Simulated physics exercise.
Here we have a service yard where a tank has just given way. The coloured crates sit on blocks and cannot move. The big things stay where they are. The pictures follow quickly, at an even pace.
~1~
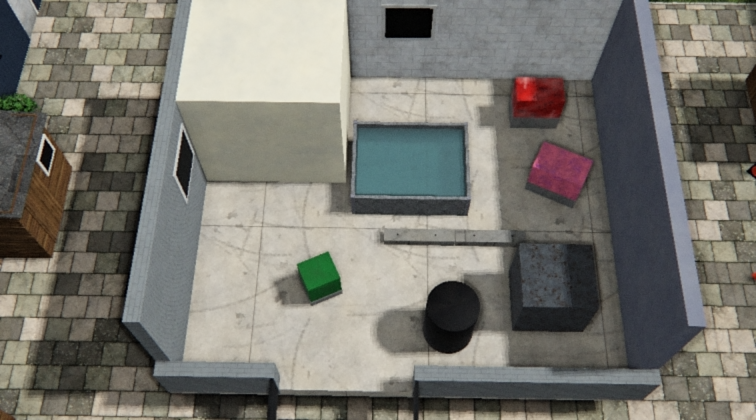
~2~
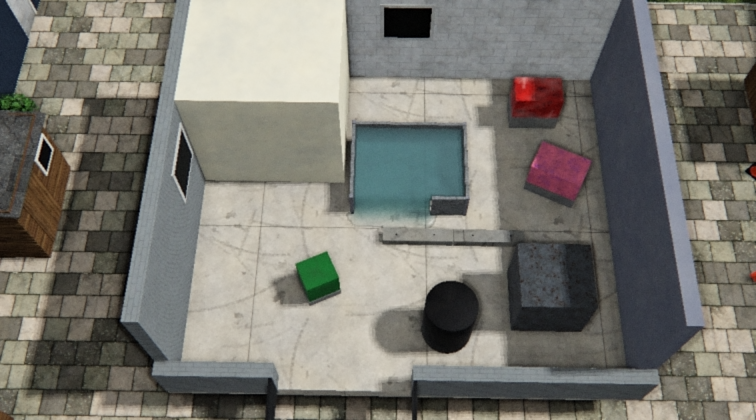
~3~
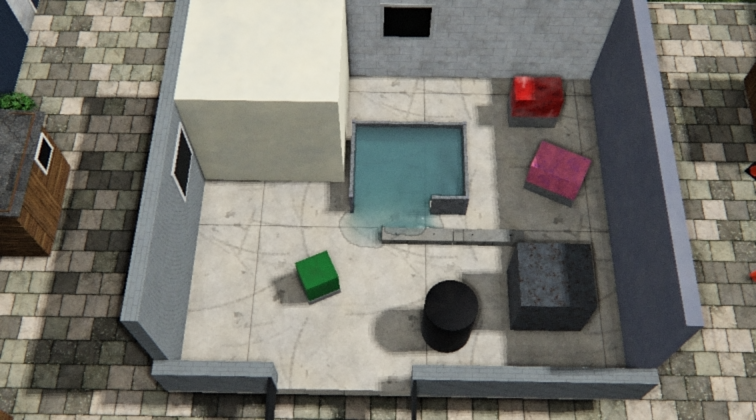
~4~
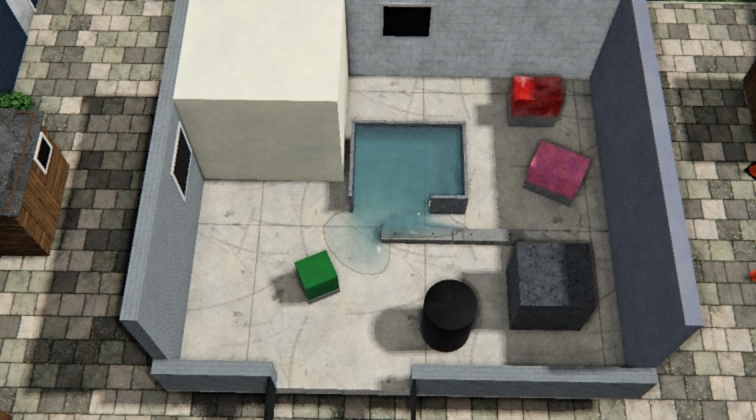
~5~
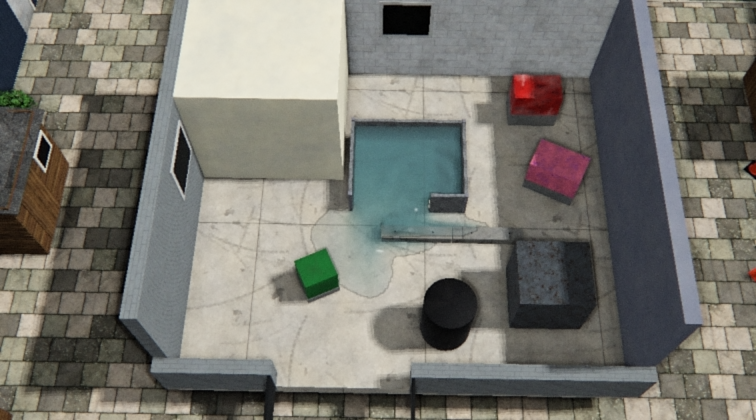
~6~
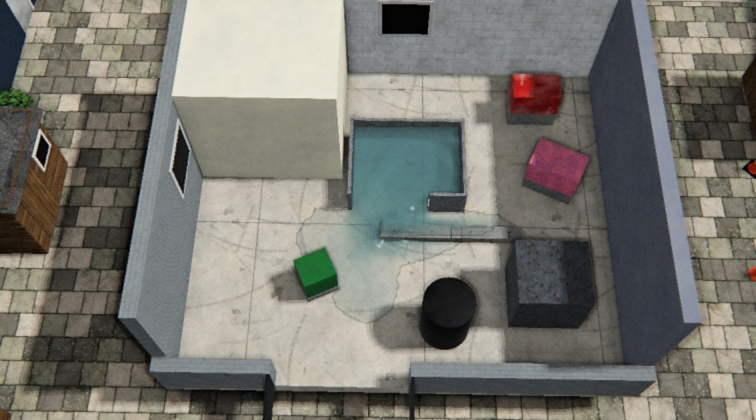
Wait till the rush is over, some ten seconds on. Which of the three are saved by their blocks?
In the end: The pink crate stays dry; the green crate gets wet; the red crate stays dry.
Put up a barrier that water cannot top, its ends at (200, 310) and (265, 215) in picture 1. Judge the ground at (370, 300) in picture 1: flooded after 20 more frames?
Verdict: Covered.
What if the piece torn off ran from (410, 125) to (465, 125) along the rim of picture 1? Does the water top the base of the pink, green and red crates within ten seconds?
Then: The pink crate remains dry, the green crate escapes it, the red crate stays dry.
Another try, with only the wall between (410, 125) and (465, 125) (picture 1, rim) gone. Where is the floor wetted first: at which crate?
It is the red-painted one.
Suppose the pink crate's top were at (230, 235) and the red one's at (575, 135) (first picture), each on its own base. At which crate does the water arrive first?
That is the green one.
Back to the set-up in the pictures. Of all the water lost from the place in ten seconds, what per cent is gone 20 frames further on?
Some 55 per cent.
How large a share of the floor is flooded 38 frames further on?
Near 75 in a hundred.
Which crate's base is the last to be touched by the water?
Last comes the crate marked red.
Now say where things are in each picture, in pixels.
In the first frame, still water in the water tank at (411, 162).
In the second frame, the front is at (352, 218), out from the gap at (392, 207).
In the third frame, water pours out at (392, 207) and has run to (348, 235).
In the fourth frame, the front is at (463, 230), out from the gap at (391, 207).
In the fifth frame, the front is at (486, 229), out from the gap at (391, 205).
In the sixth frame, the front is at (512, 229), out from the gap at (390, 204).
A moment on, water covers 25 % of the floor; the pink crate water round its plinth, the green crate water round its plinth, the red crate not reached.
Next, water covers 40 % of the floor; the pink crate water round its plinth, the green crate water round its plinth, the red crate not reached.
Then, water covers 50 % of the floor; the pink crate water round its plinth, the green crate water round its plinth, the red crate water round its plinth.
Later, water covers 75 % of the floor; the pink crate water round its plinth, the green crate water round its plinth, the red crate water round its plinth.
In the end, water covers 85 % of the floor; the pink crate stayed above the water, the green crate was topped, the red crate stayed above the water.
